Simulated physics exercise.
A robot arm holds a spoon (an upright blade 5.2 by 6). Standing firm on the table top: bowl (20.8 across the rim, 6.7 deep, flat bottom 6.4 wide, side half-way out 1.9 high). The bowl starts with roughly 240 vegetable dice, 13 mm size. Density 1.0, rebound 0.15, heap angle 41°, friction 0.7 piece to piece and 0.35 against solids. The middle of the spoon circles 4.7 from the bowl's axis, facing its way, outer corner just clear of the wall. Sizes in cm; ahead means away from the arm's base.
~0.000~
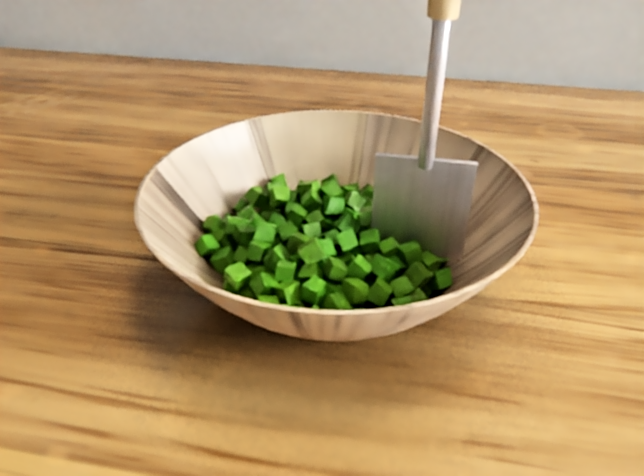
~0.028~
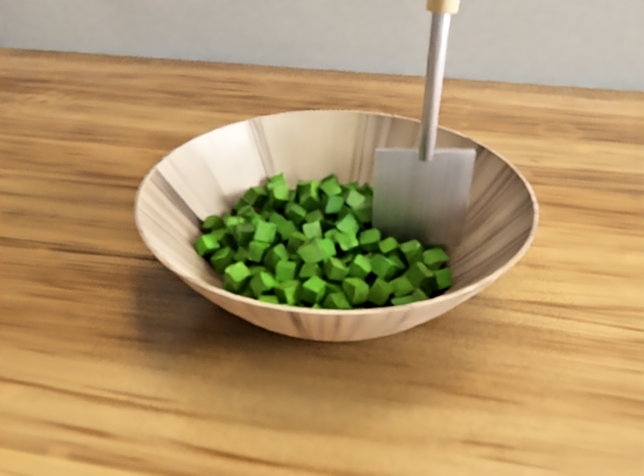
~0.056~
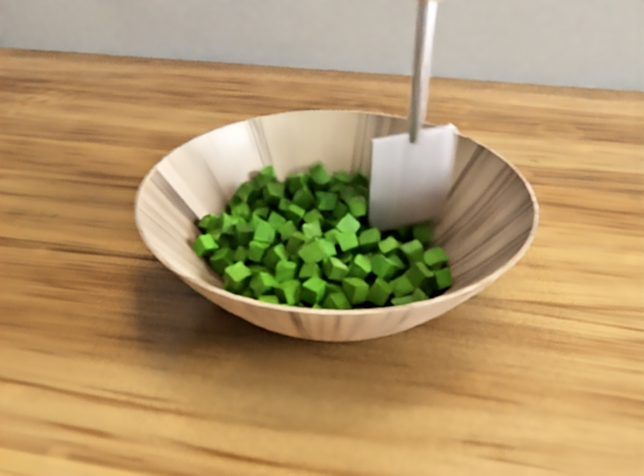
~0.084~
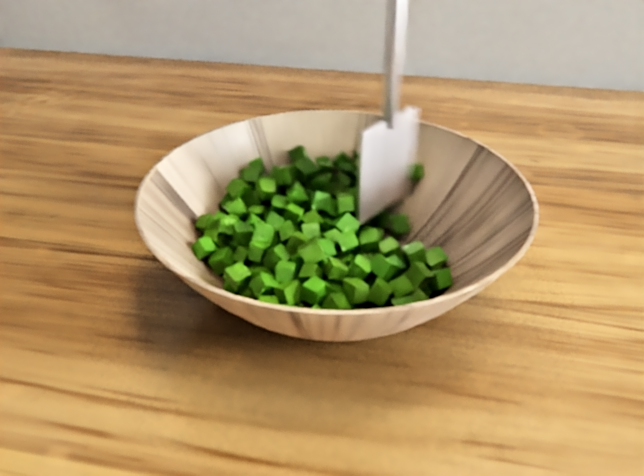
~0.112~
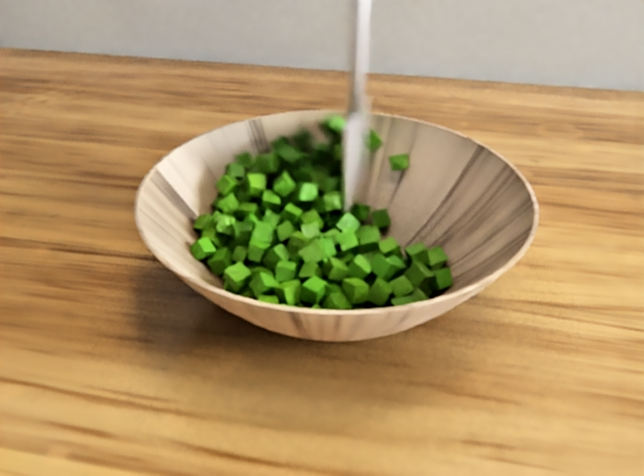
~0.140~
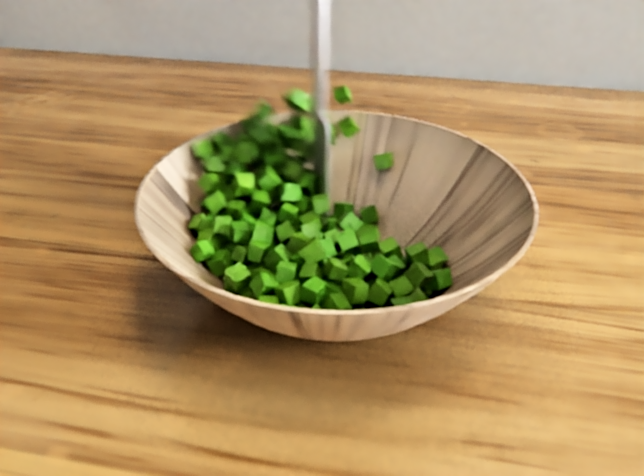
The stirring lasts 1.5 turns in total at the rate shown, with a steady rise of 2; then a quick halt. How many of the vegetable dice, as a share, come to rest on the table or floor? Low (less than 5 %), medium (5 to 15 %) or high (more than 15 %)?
On the table or floor the share is high, more than 15 %.
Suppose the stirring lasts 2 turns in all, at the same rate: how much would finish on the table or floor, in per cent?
In that case some 35 per cent.
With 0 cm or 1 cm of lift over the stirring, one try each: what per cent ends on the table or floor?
About 50 and 35 per cent.
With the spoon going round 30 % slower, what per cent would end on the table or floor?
It would be near 15 per cent.
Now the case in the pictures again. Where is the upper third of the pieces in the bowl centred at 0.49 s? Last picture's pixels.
At about (354, 209).
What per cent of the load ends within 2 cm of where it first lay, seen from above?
About 35 per cent.
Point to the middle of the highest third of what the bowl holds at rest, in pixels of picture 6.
Around (302, 250).
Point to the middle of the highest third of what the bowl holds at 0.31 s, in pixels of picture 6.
At about (343, 277).
By 0.31 s, 276° round, highest piece 9 above the table; 196 in the bowl, 12 on the table or floor, 33 in flight or on the tool.
By 0.49 s, 79° round, highest piece 9 above the table; 182 in the bowl, 54 on the table or floor, 5 in flight or on the tool.
By 0.78 s, 180° round, highest piece 6 above the table; 177 in the bowl, 64 on the table or floor.
By 1.48 s, 180° round, highest piece 6 above the table; 177 in the bowl, 64 on the table or floor.
Final count, 177 in the bowl, 64 on the table or floor. That is 27 % on the table or floor.
